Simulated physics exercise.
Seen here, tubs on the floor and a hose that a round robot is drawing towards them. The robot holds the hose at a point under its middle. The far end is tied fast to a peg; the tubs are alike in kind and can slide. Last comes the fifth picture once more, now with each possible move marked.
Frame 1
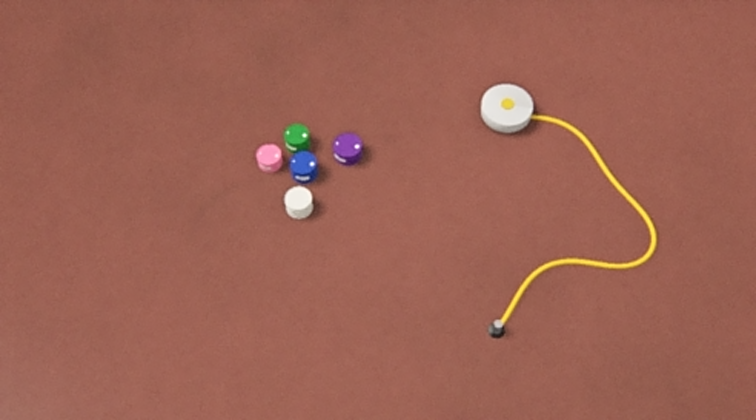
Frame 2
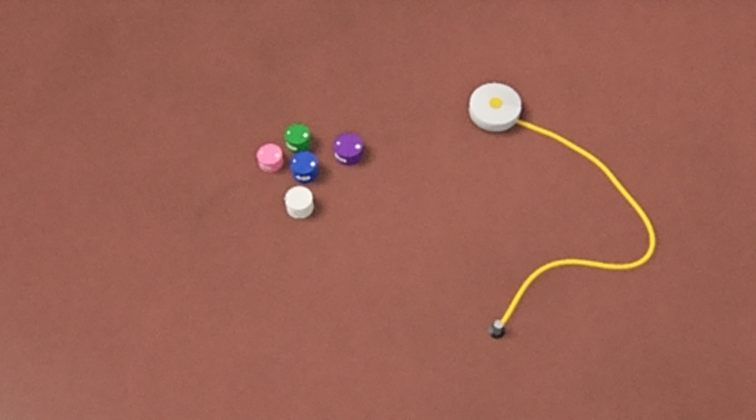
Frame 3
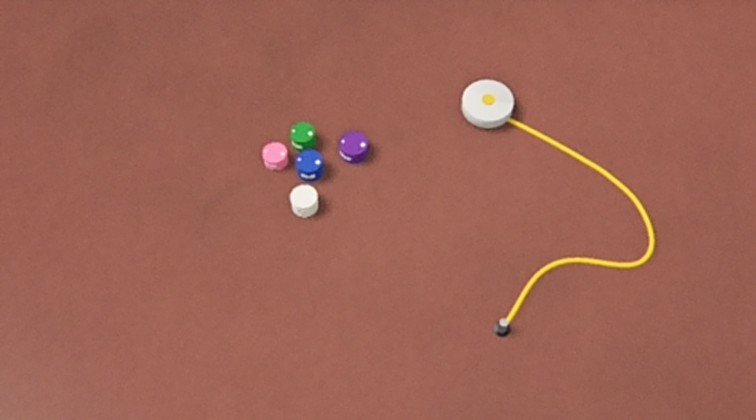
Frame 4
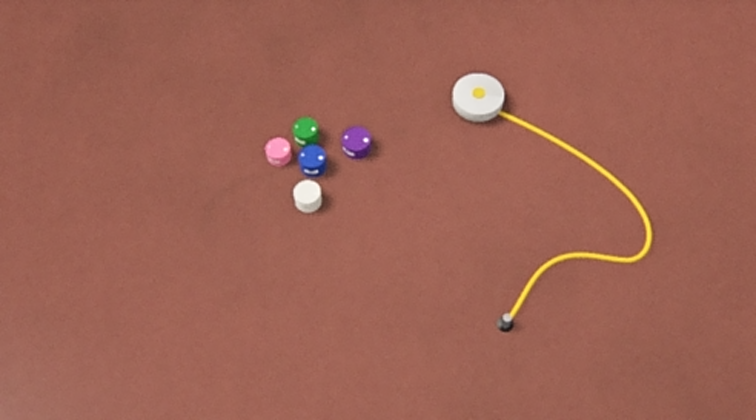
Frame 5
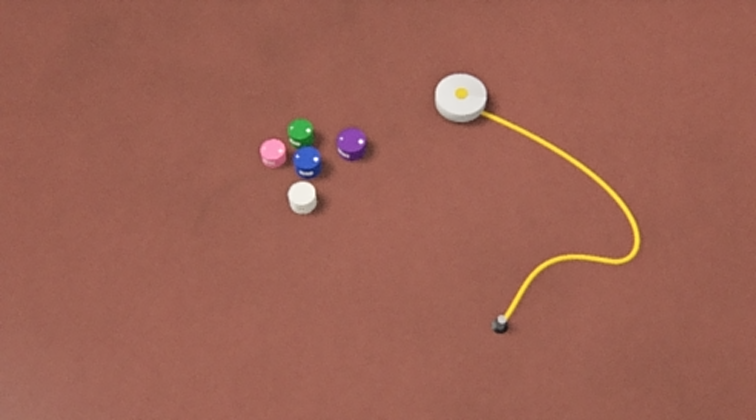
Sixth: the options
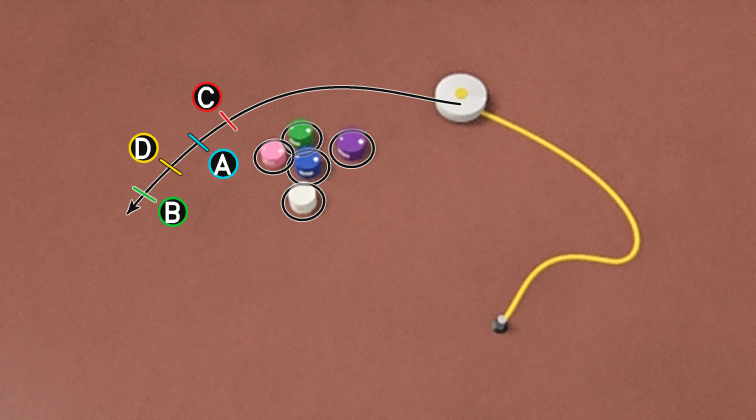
Round white device sliding slowly left across a reddish-brown floor, drawing a curving yellow cord, while five small coloured tubs sit clustered.
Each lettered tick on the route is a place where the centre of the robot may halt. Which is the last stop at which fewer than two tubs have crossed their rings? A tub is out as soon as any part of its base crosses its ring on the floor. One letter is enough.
A.
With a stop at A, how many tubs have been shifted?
By then, none.
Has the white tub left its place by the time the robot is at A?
By then, no.
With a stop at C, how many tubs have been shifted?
The count is none.
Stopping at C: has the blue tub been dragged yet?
By then, no.
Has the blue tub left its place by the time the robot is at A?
By then, no.
On the marked copy, A at (199, 142); B at (144, 194); C at (228, 121); D at (171, 167); the route from (460, 104) via (276, 98) to (127, 214).
With A. Early on, robot (364, 83).
Further on, robot (269, 95).
At the end, robot (197, 137); none over the rings.
As for the rest, B has four over the rings; C is within the limit but short; D has two over the rings.
